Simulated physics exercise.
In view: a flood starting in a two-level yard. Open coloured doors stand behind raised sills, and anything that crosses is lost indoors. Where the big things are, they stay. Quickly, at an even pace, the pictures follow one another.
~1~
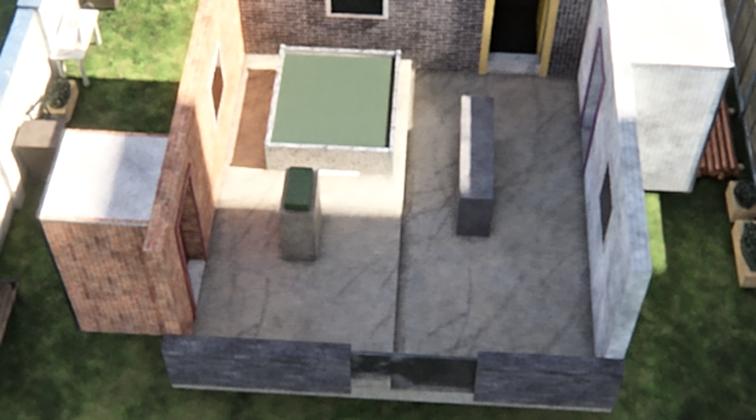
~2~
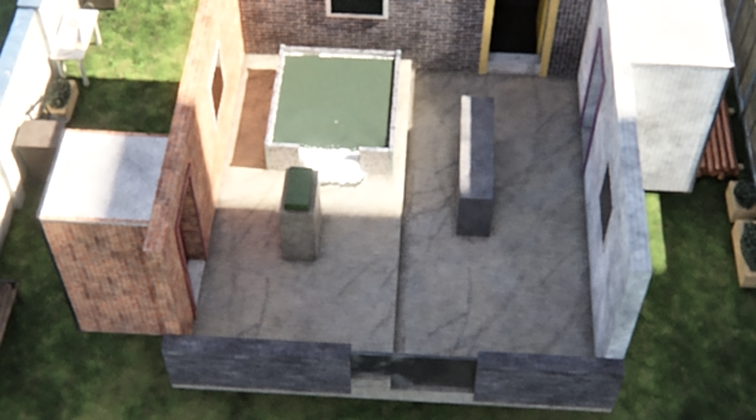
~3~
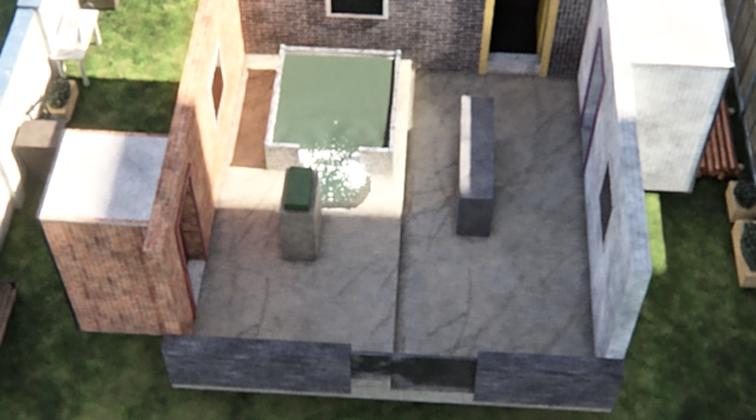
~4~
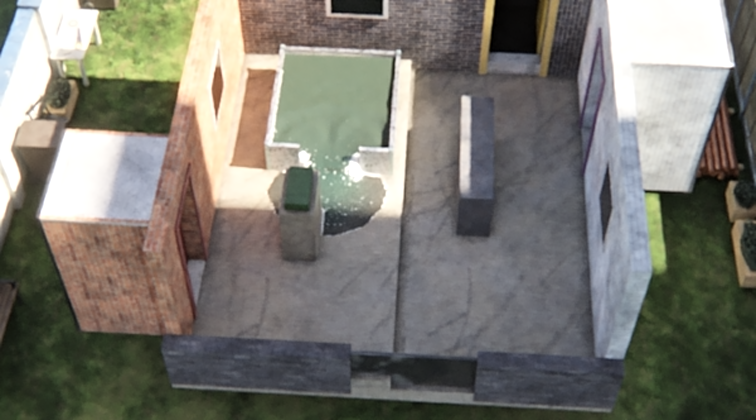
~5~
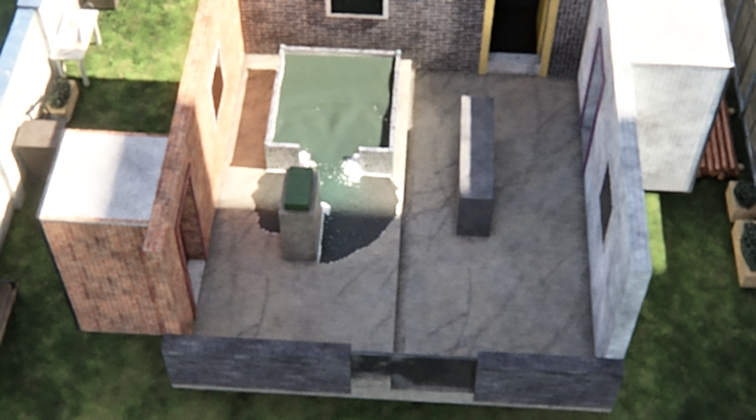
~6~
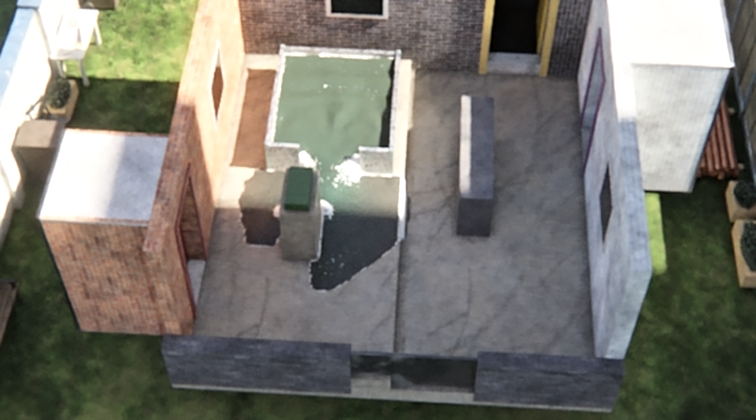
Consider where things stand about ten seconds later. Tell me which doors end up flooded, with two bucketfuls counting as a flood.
Red door: Over two pails. Yellow door: Two pails at most. Purple door: Two pails at most.
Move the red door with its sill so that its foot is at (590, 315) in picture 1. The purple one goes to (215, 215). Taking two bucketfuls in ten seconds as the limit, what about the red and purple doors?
Result: Red goes beyond the limit, and purple goes beyond the limit.
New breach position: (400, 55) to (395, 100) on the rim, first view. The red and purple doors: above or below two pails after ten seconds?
Red door: Falls short; purple door: Exceeds it.
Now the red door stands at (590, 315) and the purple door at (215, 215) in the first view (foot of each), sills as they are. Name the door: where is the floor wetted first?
Note: The door marked purple comes first.
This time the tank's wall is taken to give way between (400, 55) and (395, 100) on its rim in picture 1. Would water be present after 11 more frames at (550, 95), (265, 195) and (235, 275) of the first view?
First soaked, second unwetted, third unwetted.
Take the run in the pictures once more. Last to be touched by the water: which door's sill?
It's the yellow one.
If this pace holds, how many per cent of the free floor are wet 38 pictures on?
Around 75 percent, give or take.
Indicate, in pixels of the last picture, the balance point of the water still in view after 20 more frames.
My pick is pixel (345, 200).
A moment on, water covers 25 % of the floor; the red door not reached, the yellow door not reached, the purple door not reached.
Next, water covers 40 % of the floor; the red door wet at the sill, nothing in, the yellow door not reached, the purple door not reached.
Then, water covers 55 % of the floor; the red door under two buckets in, the yellow door not reached, the purple door not reached.
Later, water covers 75 % of the floor; the red door under two buckets in, the yellow door not reached, the purple door wet at the sill, nothing in.
In the end, water covers 95 % of the floor; the red door over two buckets in, the yellow door wet at the sill, nothing in, the purple door wet at the sill, nothing in.
